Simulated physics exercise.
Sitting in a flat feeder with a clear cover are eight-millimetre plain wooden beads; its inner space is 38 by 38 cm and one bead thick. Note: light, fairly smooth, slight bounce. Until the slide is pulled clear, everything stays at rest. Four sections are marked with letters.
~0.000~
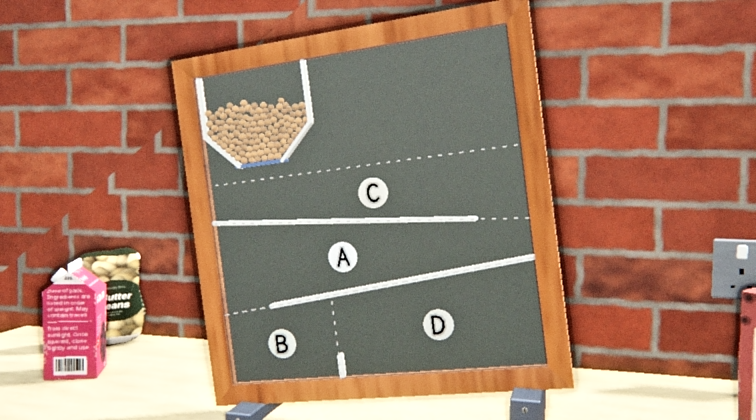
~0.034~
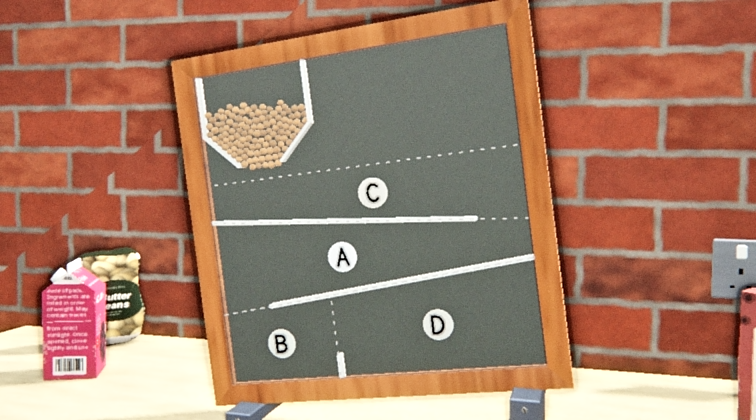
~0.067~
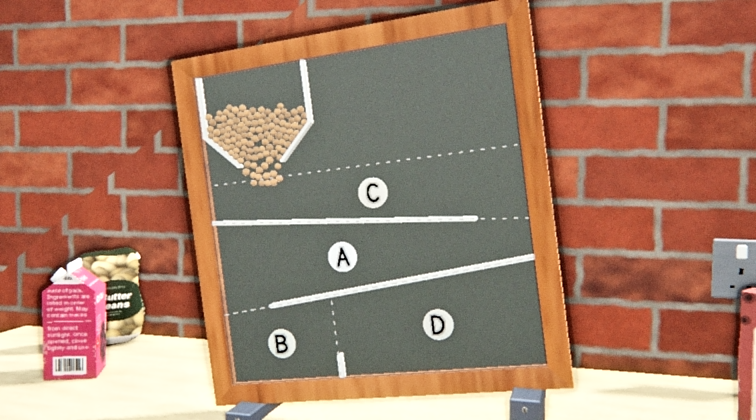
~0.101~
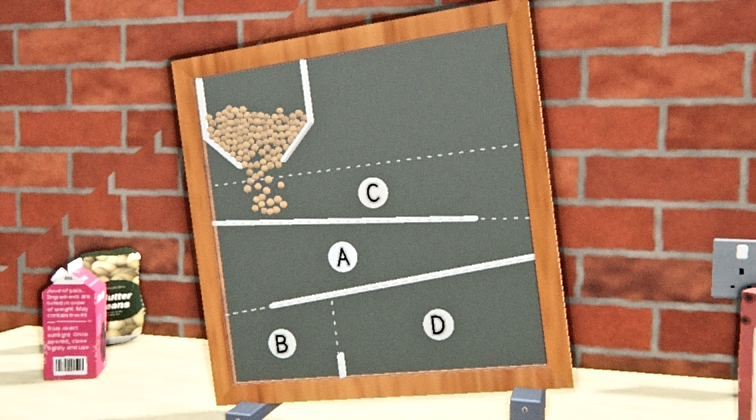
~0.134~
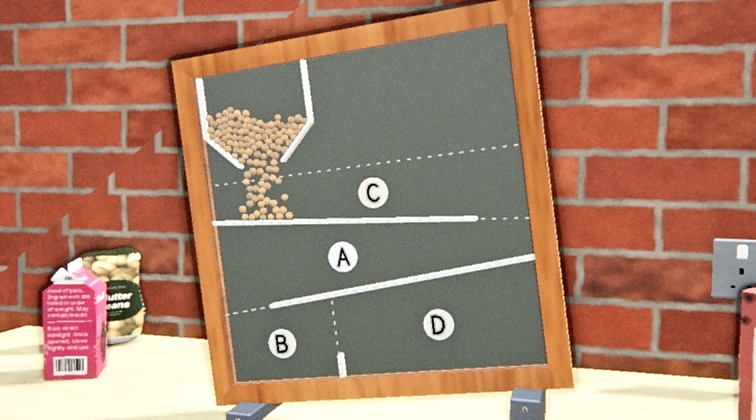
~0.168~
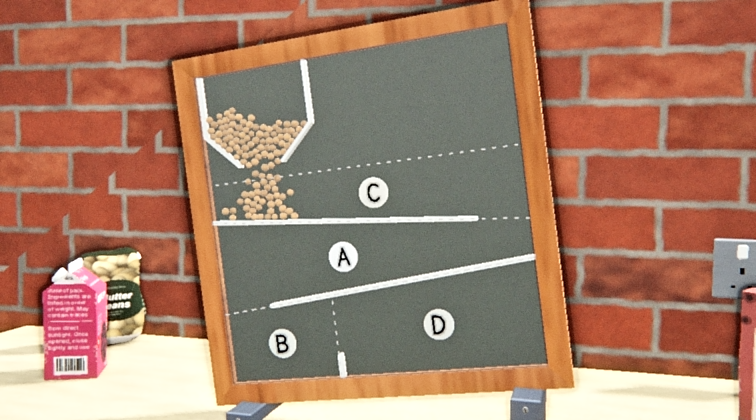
In front of a red brick wall, seen straight on from a still camera, a wood-framed dark board leans slightly anticlockwise on a pale surface. Tan beads fill a white-edged funnel at upper left, above two white bars and labels A to D, with a pink carton at left. The funnel's blue base disappears, and beads pour onto the upper bar, spreading into a small heap.
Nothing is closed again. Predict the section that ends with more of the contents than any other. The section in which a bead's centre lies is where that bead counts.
I would say the one marked C.
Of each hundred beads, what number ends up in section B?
Roughly 0 %.
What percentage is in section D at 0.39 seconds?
The share there is some 0 per cent.
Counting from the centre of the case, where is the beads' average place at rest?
About 11 cm left, 1 cm up.
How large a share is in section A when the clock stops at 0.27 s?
Close to 0 per cent of the load.
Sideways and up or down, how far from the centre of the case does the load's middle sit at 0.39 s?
Offset: Approx. 12 cm left, 2 cm above.
After 0.27 s, the beads' middle is 13 cm left of and 4 cm above the centre; C 50 %.
After 0.39 s, the beads' middle is 12 cm left of and 2 cm above the centre; C 80 %.
After 0.62 s, the beads' middle is 11 cm left of and 1 cm above the centre; C 95 %.
Settled by 1.6 s, A 0 %, B 0 %, C 95 %, D 0 %, elsewhere 5 %.
